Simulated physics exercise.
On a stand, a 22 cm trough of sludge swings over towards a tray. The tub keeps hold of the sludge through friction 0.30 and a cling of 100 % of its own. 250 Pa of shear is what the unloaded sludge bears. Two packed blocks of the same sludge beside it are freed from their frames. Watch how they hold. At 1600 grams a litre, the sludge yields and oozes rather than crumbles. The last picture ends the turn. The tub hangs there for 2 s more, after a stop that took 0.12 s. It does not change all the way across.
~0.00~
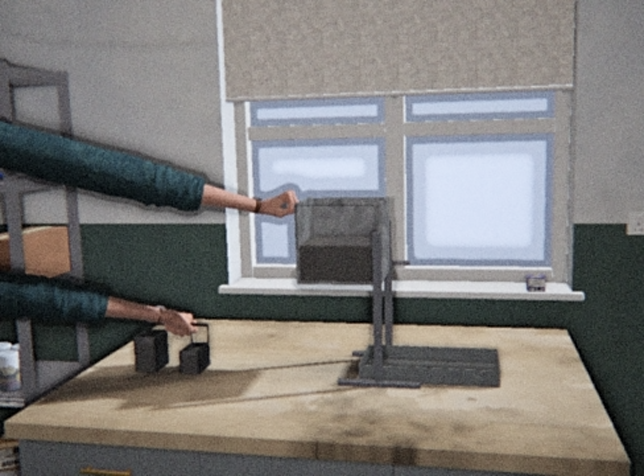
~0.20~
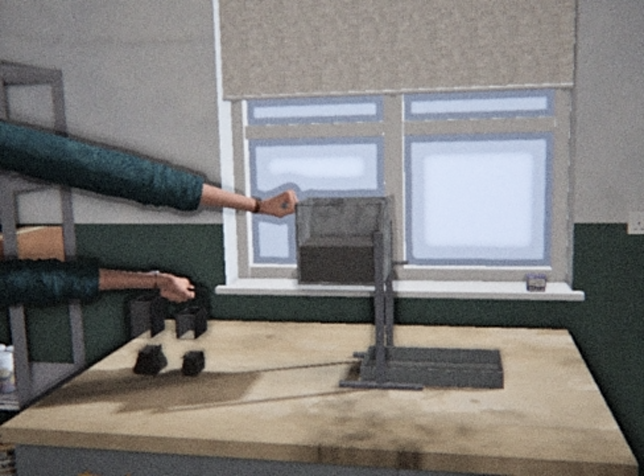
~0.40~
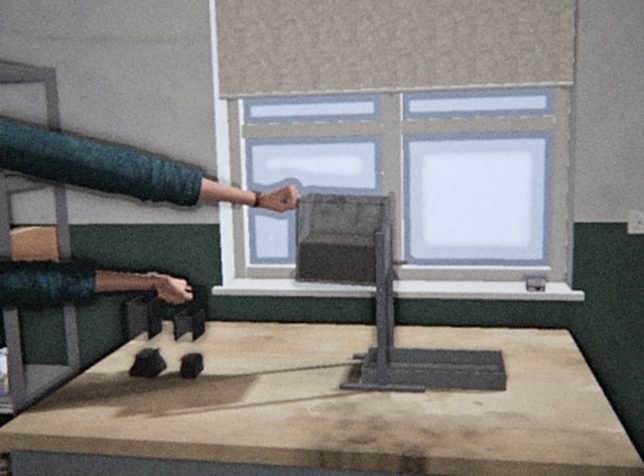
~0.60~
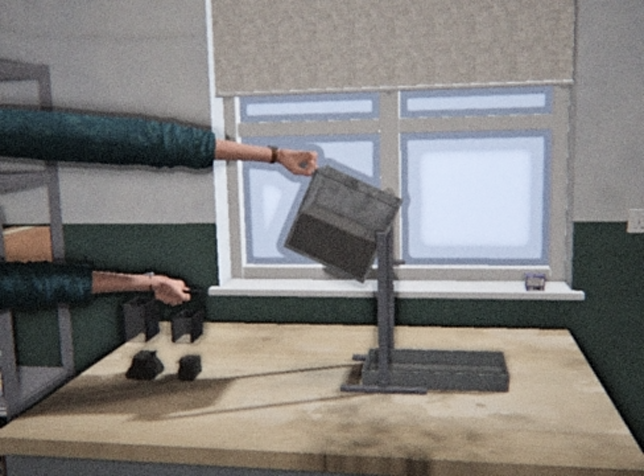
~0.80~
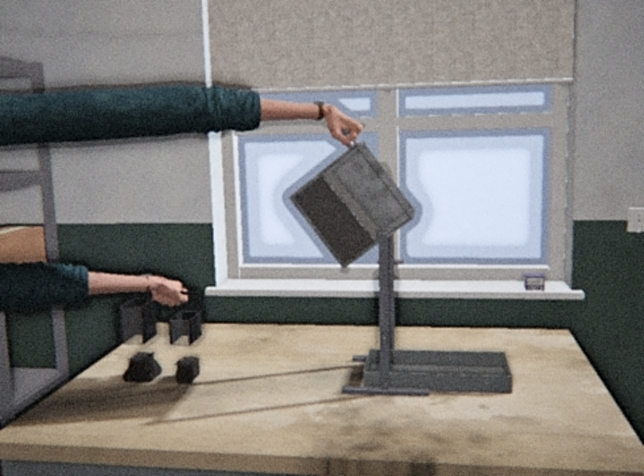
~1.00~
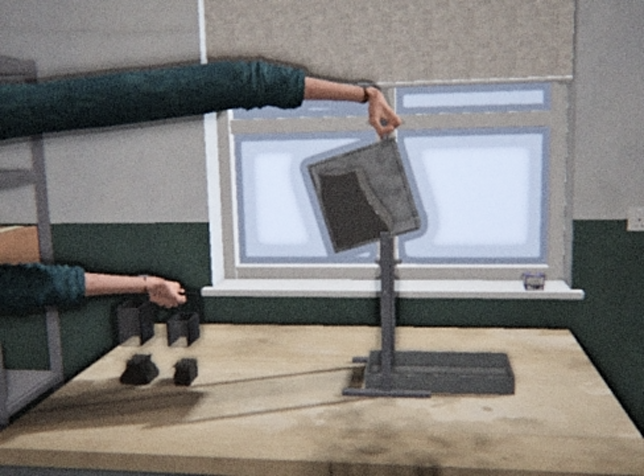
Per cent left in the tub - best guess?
Best guess: 96 %.
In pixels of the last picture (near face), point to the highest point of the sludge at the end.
Peak location: Approx. (345, 196).
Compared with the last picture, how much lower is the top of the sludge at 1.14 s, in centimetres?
I reckon it's close to 4 cm.
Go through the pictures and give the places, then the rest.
Handle-side rim at (297, 205), tilt 0 degrees; crest of the sludge at (315, 245); block heights 9.3 cm, 6.0 cm (left to right), in the first frame.
Handle-side rim at (298, 205), tilt 0 degrees; crest of the sludge at (316, 246); block heights 7.4 cm, 5.9 cm (left to right), in the second frame.
Handle-side rim at (299, 200), tilt 3 degrees; crest of the sludge at (302, 243); block heights 6.8 cm, 5.8 cm (left to right), in the third frame.
Handle-side rim at (318, 171), tilt 25 degrees; crest of the sludge at (304, 213); block heights 6.8 cm, 5.8 cm (left to right), in the fourth frame.
Handle-side rim at (358, 147), tilt 54 degrees; crest of the sludge at (321, 177); block heights 6.8 cm, 5.8 cm (left to right), in the fifth frame.
Handle-side rim at (392, 142), tilt 74 degrees; crest of the sludge at (351, 172); block heights 6.8 cm, 5.8 cm (left to right), in the sixth frame.
After 1.14 s, the tub is at 74 degrees and holds 100 %.
After 1.31 s, the tub is at 74 degrees and holds 98 %.
After 1.48 s, the tub is at 74 degrees and holds 97 %.
After 1.65 s, the tub is at 74 degrees and holds 97 %.
After 3.00 s, the tub is at 74 degrees and holds 96 %.
